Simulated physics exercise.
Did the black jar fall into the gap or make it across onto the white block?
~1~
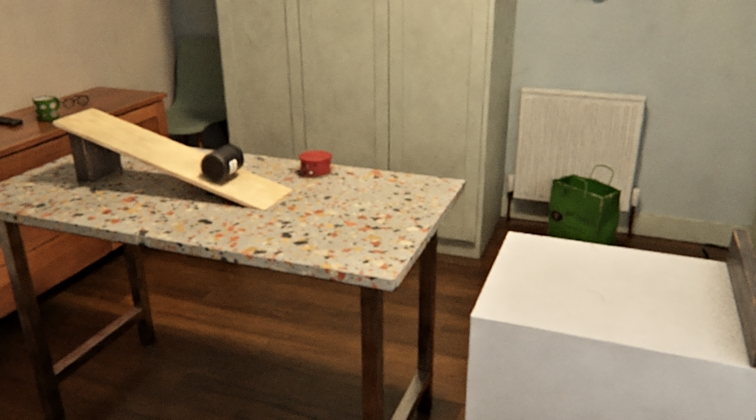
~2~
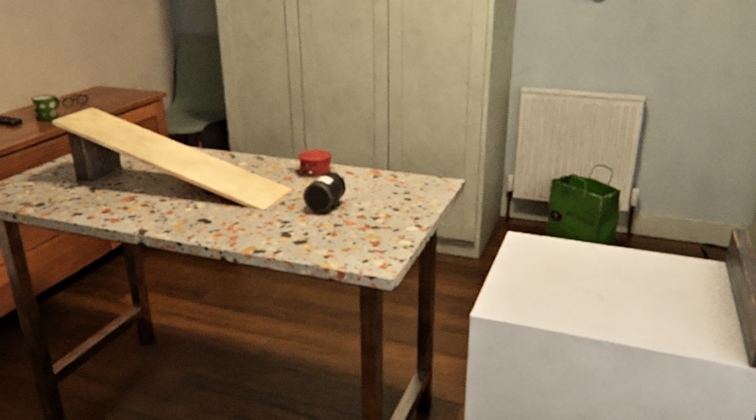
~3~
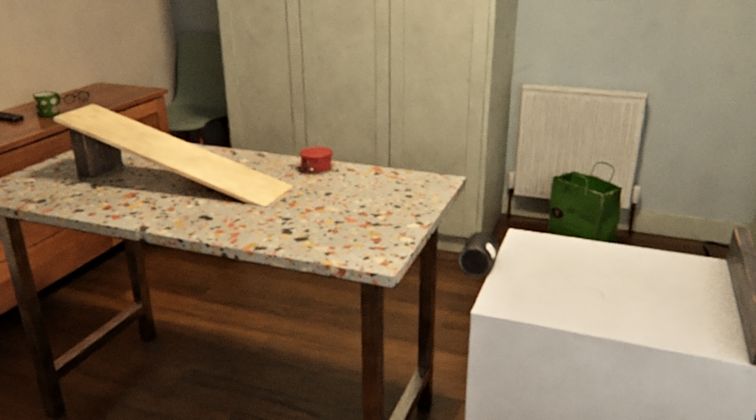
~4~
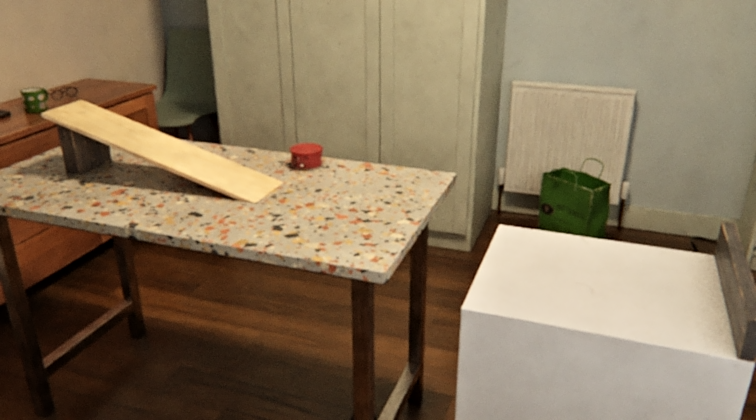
The black jar fell into the gap between the speckled table and the white block.
In a room with a wooden floor, a black jar rolled down a sloping board and across a speckled table, passing the red tub, then went off the right edge and dropped out of sight into the gap before the white block.
